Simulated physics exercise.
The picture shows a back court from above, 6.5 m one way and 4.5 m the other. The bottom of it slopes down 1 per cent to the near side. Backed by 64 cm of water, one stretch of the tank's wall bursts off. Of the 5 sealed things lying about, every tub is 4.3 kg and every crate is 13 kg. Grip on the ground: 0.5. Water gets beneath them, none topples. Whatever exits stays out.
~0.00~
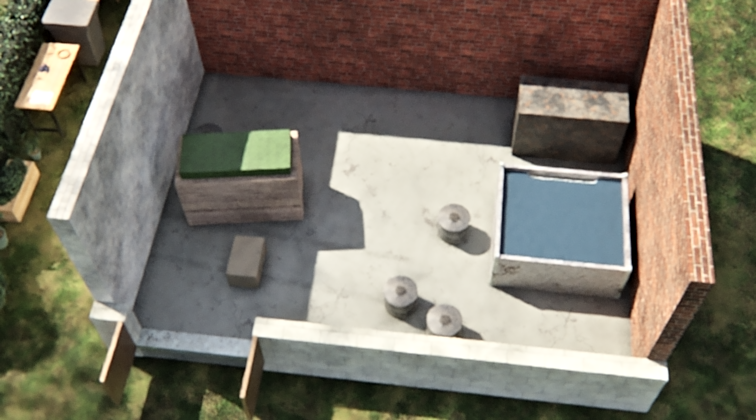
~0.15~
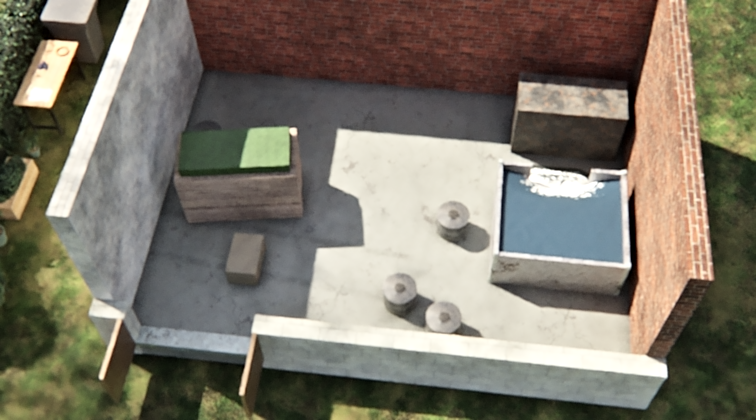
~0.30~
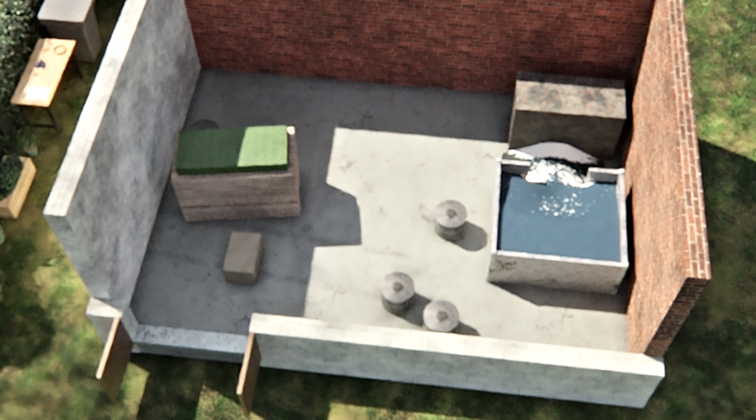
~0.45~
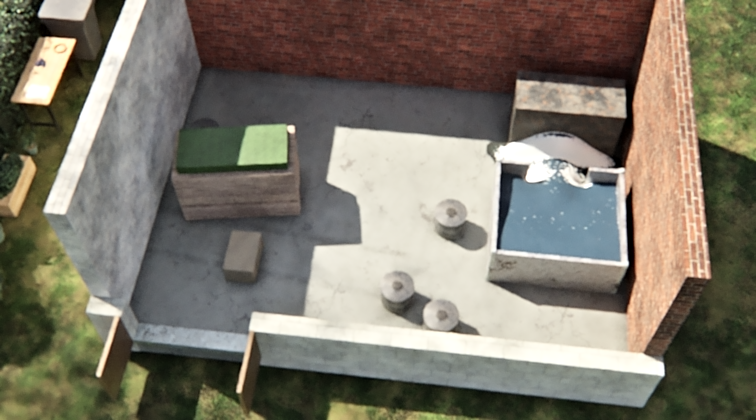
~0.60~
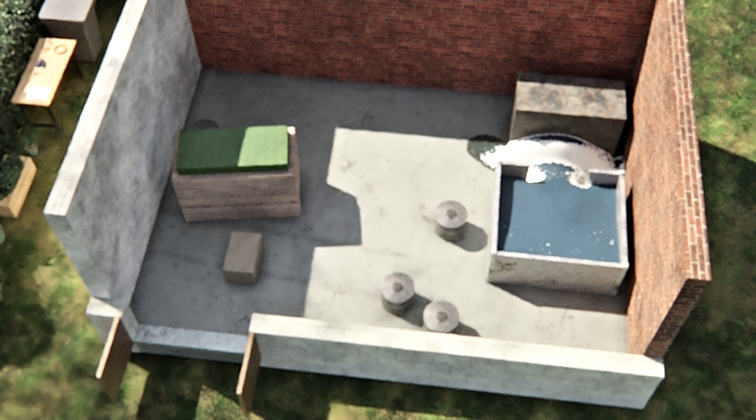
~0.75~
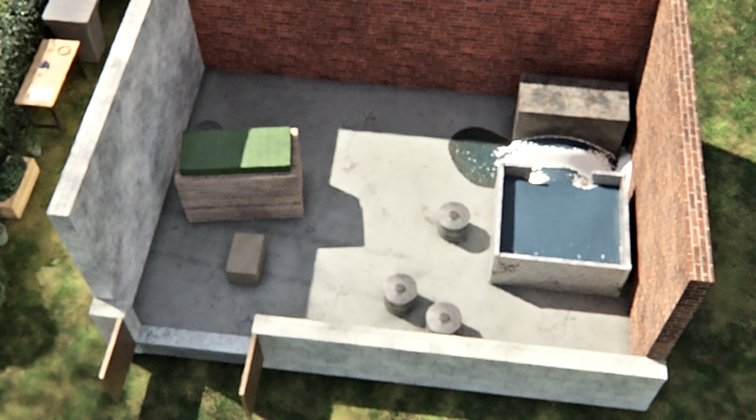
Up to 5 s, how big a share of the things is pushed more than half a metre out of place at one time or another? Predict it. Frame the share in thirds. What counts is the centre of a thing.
It is a minority below a third.
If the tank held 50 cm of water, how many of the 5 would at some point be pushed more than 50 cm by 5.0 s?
0.
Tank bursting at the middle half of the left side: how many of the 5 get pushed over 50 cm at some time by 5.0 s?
Then the count would be 4.
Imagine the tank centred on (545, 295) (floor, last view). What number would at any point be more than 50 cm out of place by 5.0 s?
The answer would then be 0.
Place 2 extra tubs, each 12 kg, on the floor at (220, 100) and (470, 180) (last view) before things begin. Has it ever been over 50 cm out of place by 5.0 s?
Result in order: Not exceeded; exceeded.
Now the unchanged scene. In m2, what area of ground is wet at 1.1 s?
I'd put it close to 6.5 m2.
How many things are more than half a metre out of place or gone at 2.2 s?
0.
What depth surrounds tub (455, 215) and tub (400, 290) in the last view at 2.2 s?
I'd put it at 2 cm and 0 cm respectively.
After 1.1 s 0 of 5 are over 50 cm from their spots; 0 afloat.
After 2.2 s 0 of 5 are over 50 cm from their spots; 0 afloat.
After 3.5 s 0 of 5 are over 50 cm from their spots; 1 afloat.
After 5.0 s 1 of 5 are over 50 cm from their spots, and 1 have been at some point; 2 afloat.
